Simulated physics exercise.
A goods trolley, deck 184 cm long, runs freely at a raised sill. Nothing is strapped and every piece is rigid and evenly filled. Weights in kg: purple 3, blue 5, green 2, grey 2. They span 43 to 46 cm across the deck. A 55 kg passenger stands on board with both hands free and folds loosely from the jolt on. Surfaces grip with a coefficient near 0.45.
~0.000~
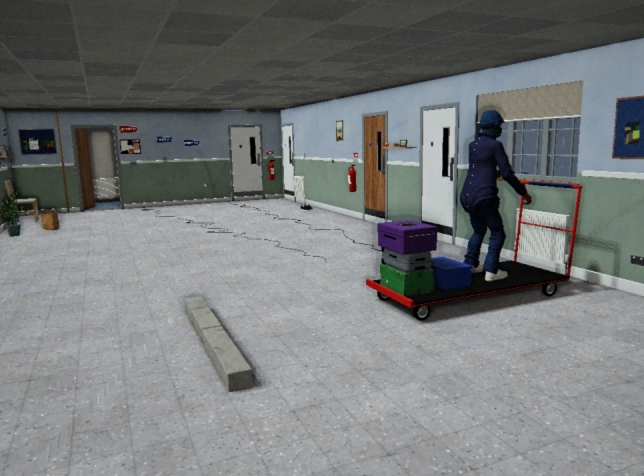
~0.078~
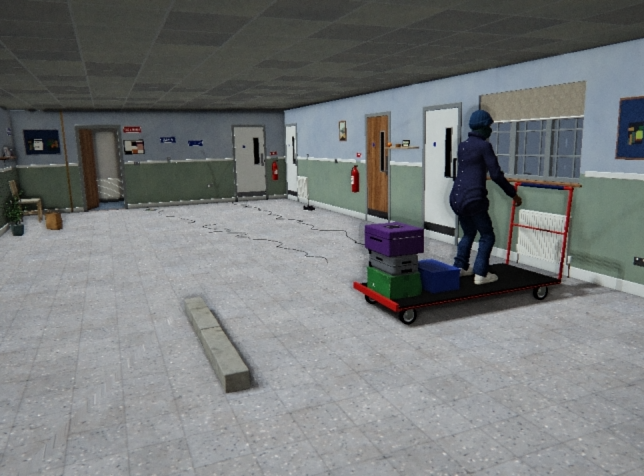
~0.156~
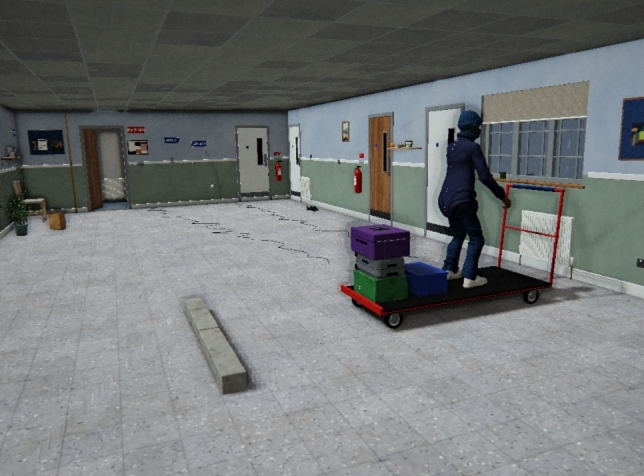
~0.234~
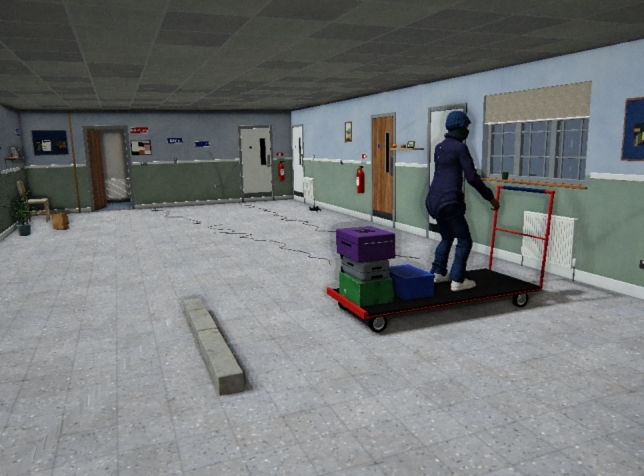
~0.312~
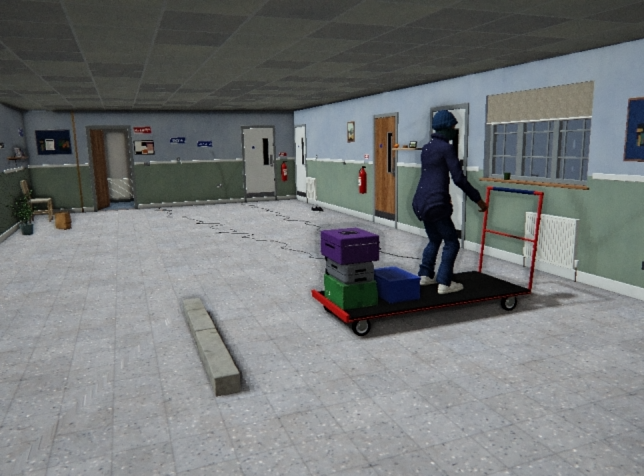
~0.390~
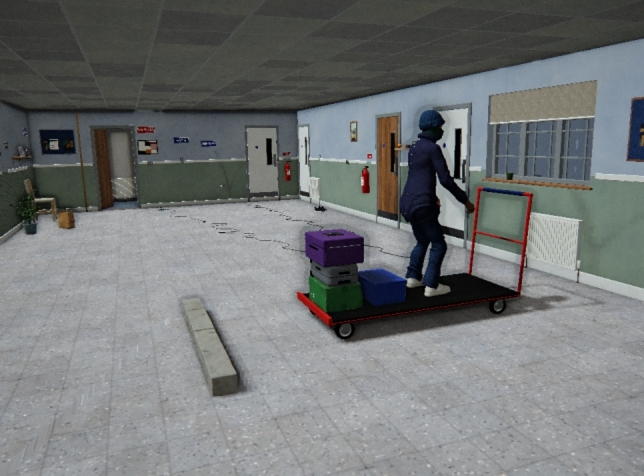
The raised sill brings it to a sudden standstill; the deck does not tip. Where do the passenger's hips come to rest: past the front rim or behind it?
At this pace the passenger's hips stay over the deck.
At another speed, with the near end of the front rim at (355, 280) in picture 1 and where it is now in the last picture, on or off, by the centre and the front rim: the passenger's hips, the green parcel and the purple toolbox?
In that case hips on, green on, purple off.
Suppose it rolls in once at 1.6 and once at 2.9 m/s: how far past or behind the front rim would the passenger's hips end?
First 20 cm behind, then 30 cm past.
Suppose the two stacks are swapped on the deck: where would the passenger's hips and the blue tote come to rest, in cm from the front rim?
Then hips 20 past, blue 20 behind.
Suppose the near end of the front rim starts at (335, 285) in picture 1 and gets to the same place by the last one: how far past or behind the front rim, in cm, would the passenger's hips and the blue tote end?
In that case hips 40 behind, blue 50 behind.
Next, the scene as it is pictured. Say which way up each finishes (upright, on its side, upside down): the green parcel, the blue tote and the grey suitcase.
Green upright, blue upright, grey upside down.
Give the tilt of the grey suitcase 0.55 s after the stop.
About 110°.
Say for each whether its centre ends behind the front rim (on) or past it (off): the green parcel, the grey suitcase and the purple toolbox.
Green on, grey off, purple off.
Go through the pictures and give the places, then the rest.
In the first frame, hips (479, 197), green parcel (407, 278), rim corner (412, 304); 0 cm covered, 162 to go.
In the second frame, hips (468, 198), green parcel (394, 281), rim corner (397, 307); 14 cm covered, 148 to go.
In the third frame, hips (457, 200), green parcel (380, 284), rim corner (382, 311); 29 cm covered, 134 to go.
In the fourth frame, hips (445, 202), green parcel (366, 287), rim corner (366, 315); 43 cm covered, 120 to go.
In the fifth frame, hips (432, 203), green parcel (350, 289), rim corner (348, 318); 57 cm covered, 105 to go.
In the sixth frame, hips (418, 204), green parcel (335, 292), rim corner (330, 321); 71 cm covered, 91 to go. Speed about 1.8 m/s.
Impact comes at 0.89 s.
After 1.14 s the passenger's hips are 54 cm behind the rim, near (267, 246) in the last picture's view.
After 1.44 s the passenger's hips are 24 cm behind the rim, near (232, 278) in the last picture's view.
After 1.89 s the passenger's hips are 11 cm behind the rim, near (215, 281) in the last picture's view.
Final state at 2.9 s, past the rim, purple toolbox and grey suitcase; behind it, blue tote, green parcel and the passenger's hips.
